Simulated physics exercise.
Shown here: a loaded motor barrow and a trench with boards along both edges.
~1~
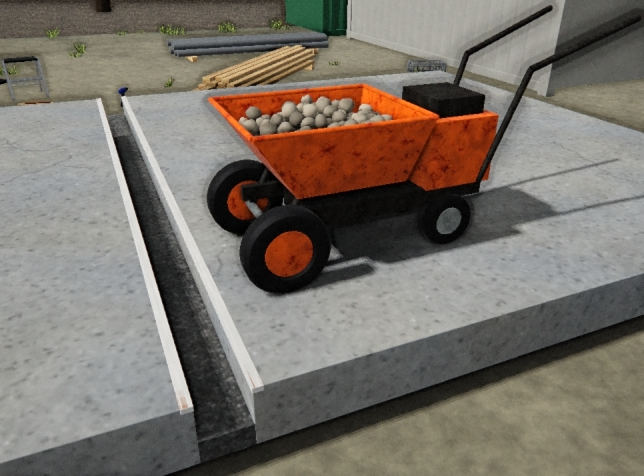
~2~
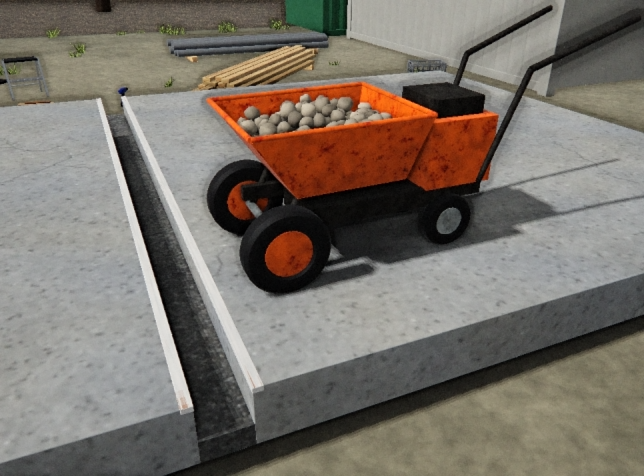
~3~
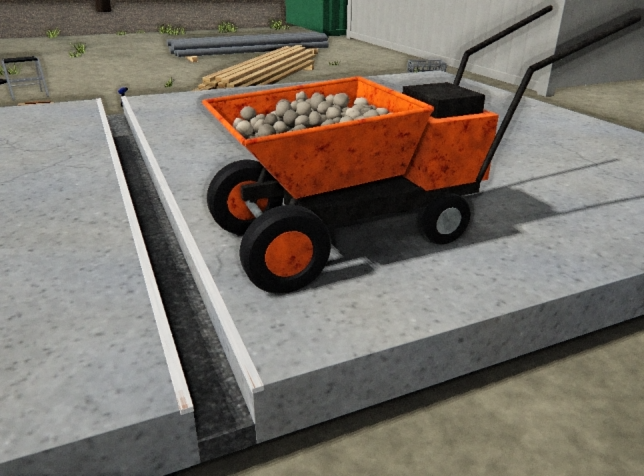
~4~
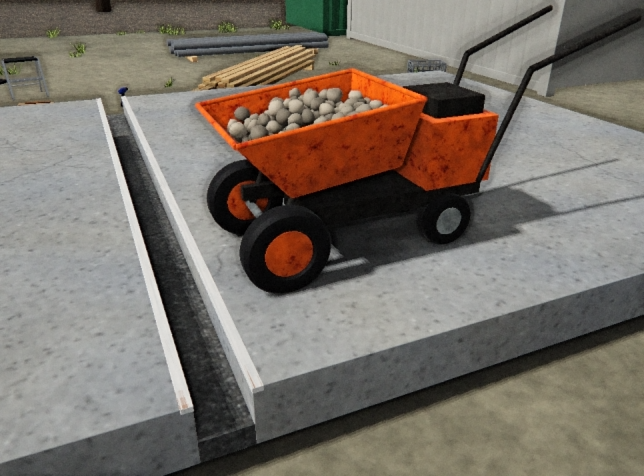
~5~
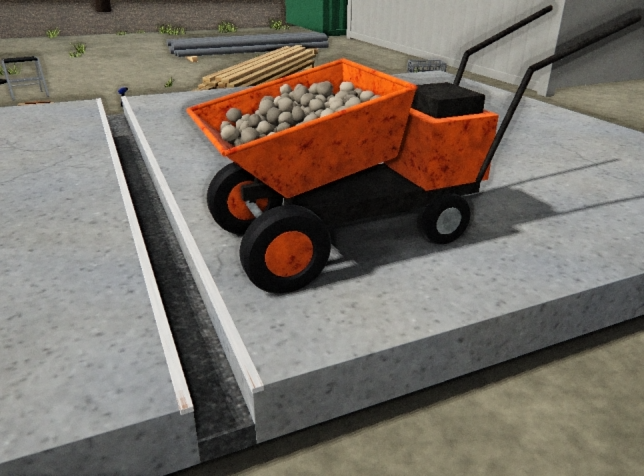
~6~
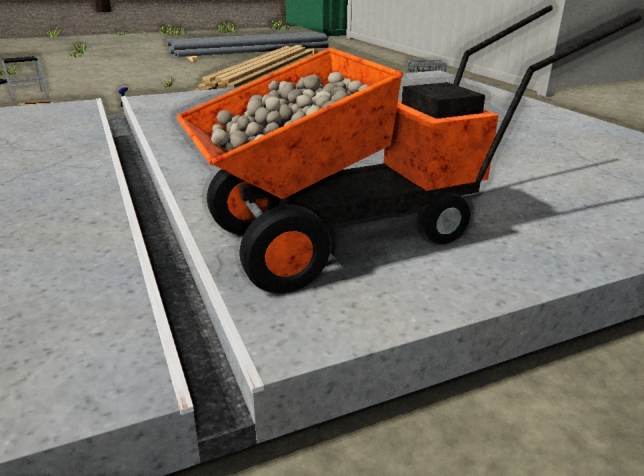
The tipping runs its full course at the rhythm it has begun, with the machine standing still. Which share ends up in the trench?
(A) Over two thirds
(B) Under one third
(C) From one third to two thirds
B, under one third.
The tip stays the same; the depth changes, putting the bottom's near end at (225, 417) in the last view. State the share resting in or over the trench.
Roughly 0 in a hundred.
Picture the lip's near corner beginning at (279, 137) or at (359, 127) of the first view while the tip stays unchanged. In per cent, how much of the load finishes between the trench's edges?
First spot: Roughly 40 percent; second spot: Roughly 50 percent.
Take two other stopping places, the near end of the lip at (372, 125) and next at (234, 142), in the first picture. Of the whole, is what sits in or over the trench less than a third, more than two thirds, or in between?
Record - trial one: The middle third; trial two: Less than a third.
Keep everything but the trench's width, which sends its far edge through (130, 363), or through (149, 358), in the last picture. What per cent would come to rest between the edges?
Respectively, 50 % and 30 %.
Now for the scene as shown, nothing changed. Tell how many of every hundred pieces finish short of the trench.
Share: Near 0 %.
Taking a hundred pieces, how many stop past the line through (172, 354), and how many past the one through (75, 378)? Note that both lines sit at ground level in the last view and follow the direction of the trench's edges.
Some 80 and some 40 per cent, respectively.
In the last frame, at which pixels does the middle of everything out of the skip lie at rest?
I'd mark it at roughly (82, 285).
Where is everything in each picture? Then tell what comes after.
In the first frame, lip of the skip at (253, 140), level; top of the load at (331, 112), river pebbles; first edge of the trench at (235, 337); far edge at (171, 353), the trench under half as wide as the skip, and about as deep as wide.
In the second frame, lip of the skip at (251, 141), level; top of the load at (330, 111).
In the third frame, lip of the skip at (245, 143), tipped barely; top of the load at (333, 116).
In the fourth frame, lip of the skip at (236, 147), tipped a little; top of the load at (338, 113).
In the fifth frame, lip of the skip at (225, 154), tipped a little; top of the load at (329, 107).
In the sixth frame, lip of the skip at (213, 163), tipped clearly; top of the load at (317, 101); first edge of the trench at (235, 337); far edge at (171, 353).
Soon after the last picture, skip tipped steeply; all in the skip.
A little later, skip tipped right over; about two thirds in the skip; about a third beyond it; a stray few falling.
Later still, skip tipped right over; about a quarter in the skip; a stray few in or heaped over the trench; most beyond it.
At rest, skip tipped right over; a small part in the skip; a stray few in or heaped over the trench; most beyond it.
